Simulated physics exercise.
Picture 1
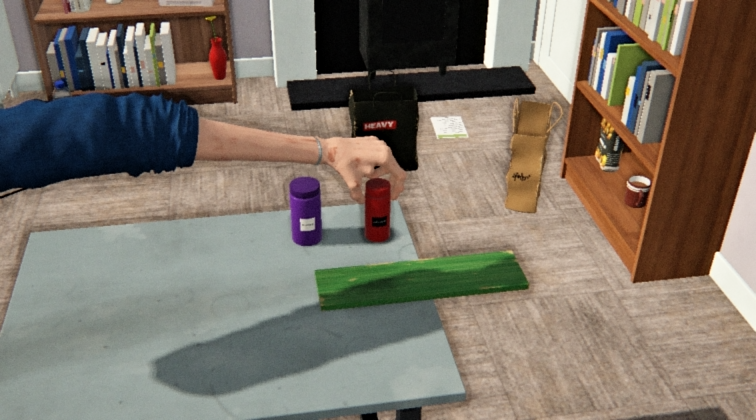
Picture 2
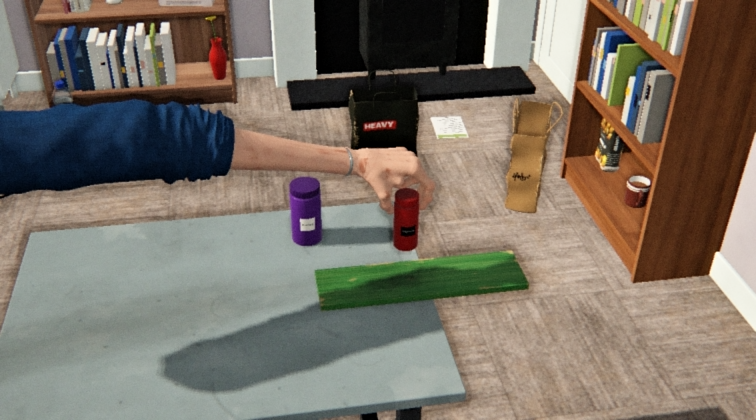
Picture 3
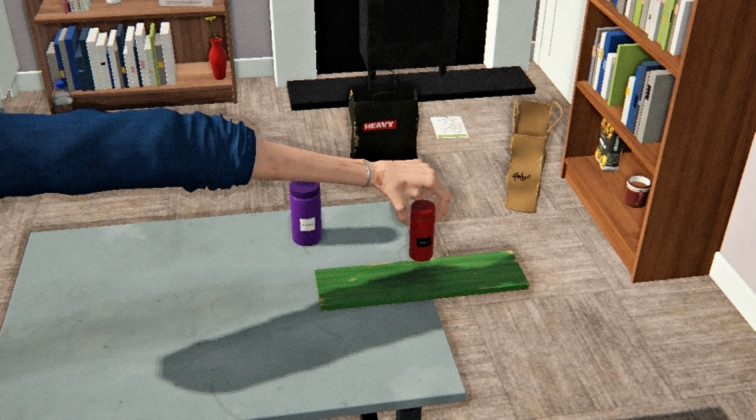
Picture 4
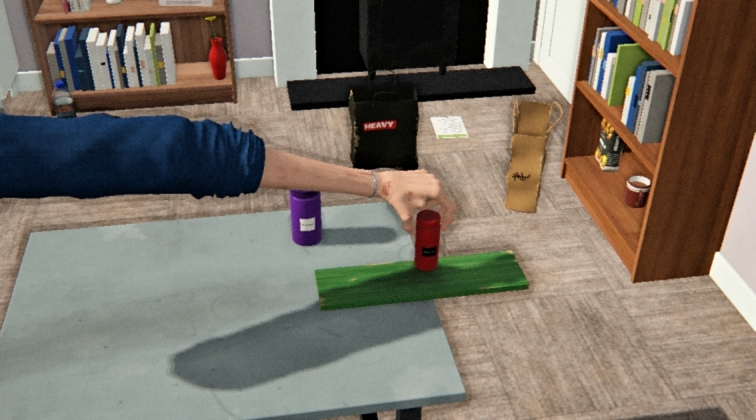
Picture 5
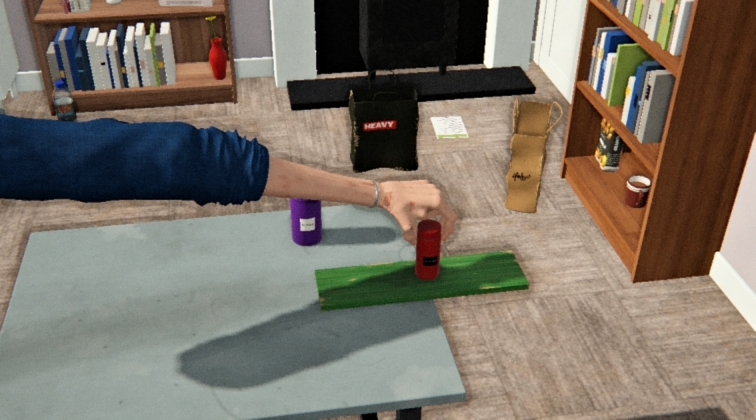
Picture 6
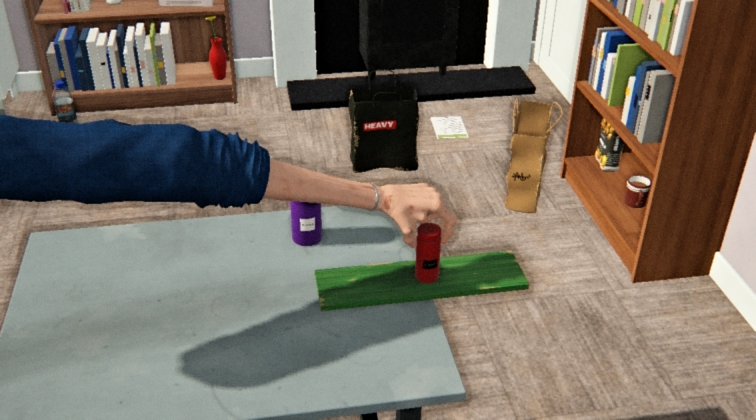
To begin with, a hand holds a red shaker beside a purple container at the far edge of a gray table, behind a green plank jutting past the table's right side. The arm moves the shaker rightward and down toward the viewer, then lowers it onto the plank, the hand still at its top.
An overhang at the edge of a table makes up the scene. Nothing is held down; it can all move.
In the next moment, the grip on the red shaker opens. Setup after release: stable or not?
What happens is it doesn't go anywhere at all.
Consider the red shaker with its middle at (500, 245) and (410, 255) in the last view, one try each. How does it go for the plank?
Try one: It tumbles. Try two: It stays where it is.
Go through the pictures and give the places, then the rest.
In the first frame, coming down; red shaker (378, 210); green plank (421, 280).
In the second frame, coming down; red shaker (406, 220); green plank (421, 280).
In the third frame, coming down; red shaker (422, 231); green plank (421, 280).
In the fourth frame, coming down; red shaker (427, 241); green plank (421, 280).
In the fifth frame, coming down; red shaker (428, 250); green plank (421, 280).
In the sixth frame, in place under the hand; red shaker (428, 253); green plank (421, 280).
Then, 0.50 s past the last view, nothing moves.
Then, 1.30 s past the last view, red shaker resting near (428, 253).
Finally, all 3 still in place. Final places as the last picture's camera would see them, red shaker near (428, 253). The plank holds.
